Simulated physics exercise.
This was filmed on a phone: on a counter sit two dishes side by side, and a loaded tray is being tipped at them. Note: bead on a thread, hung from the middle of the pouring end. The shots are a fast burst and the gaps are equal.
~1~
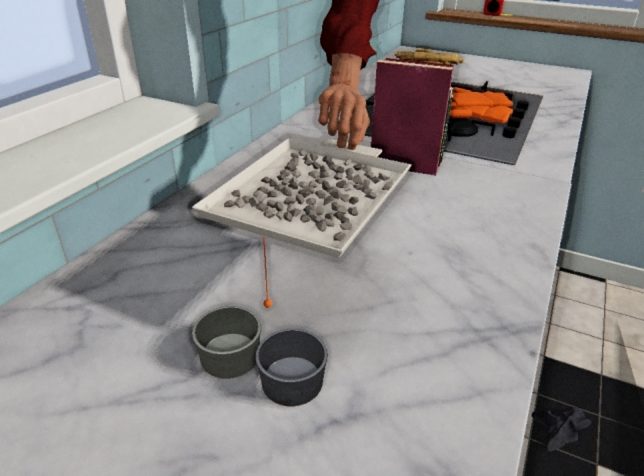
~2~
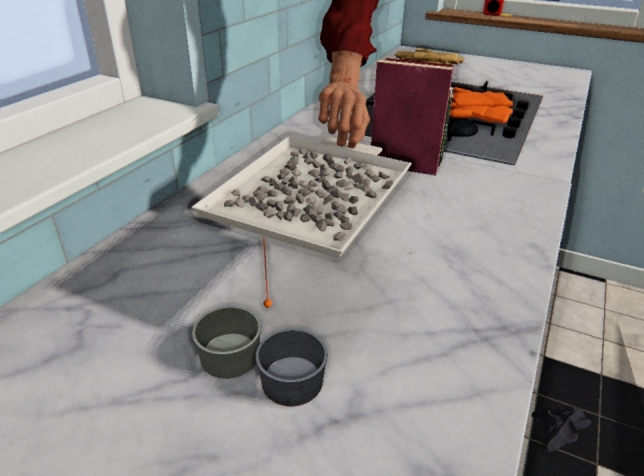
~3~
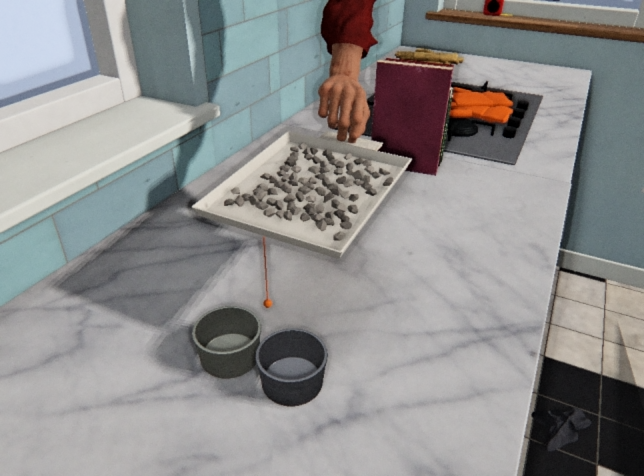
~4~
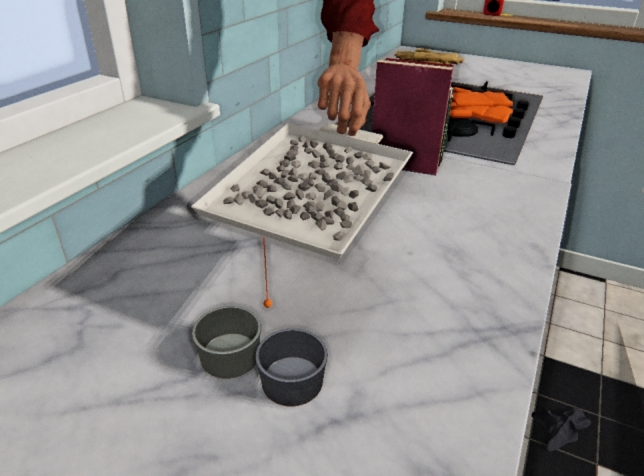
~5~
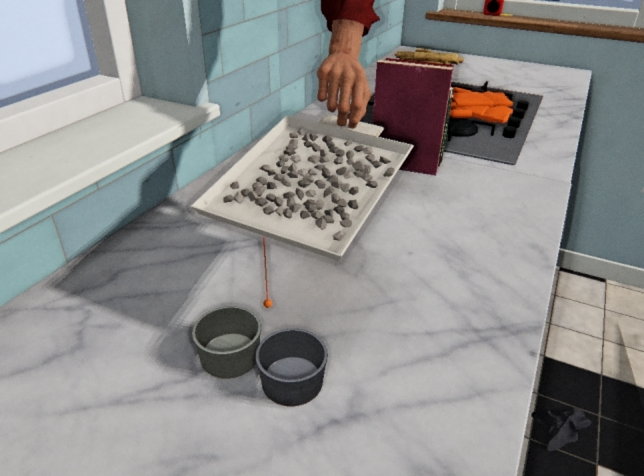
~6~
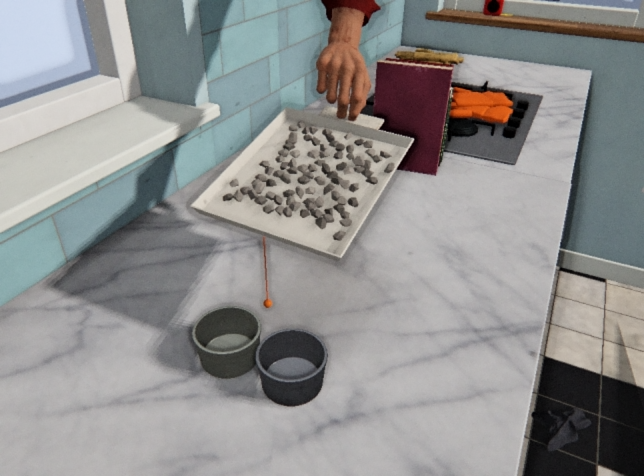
A pale tray scattered with bits of grey gravel tilted slightly as a red-sleeved hand slowly raised its far end, dipping toward the right front corner, while two small dishes sat still on the marble counter.
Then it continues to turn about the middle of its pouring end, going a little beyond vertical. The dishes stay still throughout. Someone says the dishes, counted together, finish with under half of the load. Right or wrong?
Wrong, they hold over half.
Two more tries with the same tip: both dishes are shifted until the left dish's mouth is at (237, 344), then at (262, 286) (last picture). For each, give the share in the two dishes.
40 % and 0 %.
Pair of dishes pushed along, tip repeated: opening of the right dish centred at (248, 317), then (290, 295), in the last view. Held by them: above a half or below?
For the two tries in order: Not as much as half, not as much as half.
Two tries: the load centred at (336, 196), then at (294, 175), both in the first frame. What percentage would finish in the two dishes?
In order, roughly 70 % and 80 %.
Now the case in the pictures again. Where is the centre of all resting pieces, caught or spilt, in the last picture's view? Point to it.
Somewhere close to (292, 374) in the last picture.
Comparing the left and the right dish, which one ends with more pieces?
I'd say more ends in the right-side one.
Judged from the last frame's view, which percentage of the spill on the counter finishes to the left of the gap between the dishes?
20 per cent, about.
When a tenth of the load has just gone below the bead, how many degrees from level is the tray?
Around 65° at that moment.
Just after the last frame, tray tipped steeply; almost all on the tray; about a tenth in the air.
A moment on, tray tipped right over; roughly a third on the tray; roughly a quarter in the right dish; about a tenth in the left dish; roughly a quarter outside both; about a tenth in the air.
Further on, tray tipped past a quarter turn; roughly half in the right dish; roughly a quarter in the left dish; roughly a third outside both.
When it is over, tray tipped past a quarter turn; roughly half in the right dish; roughly a quarter in the left dish; roughly a third outside both.
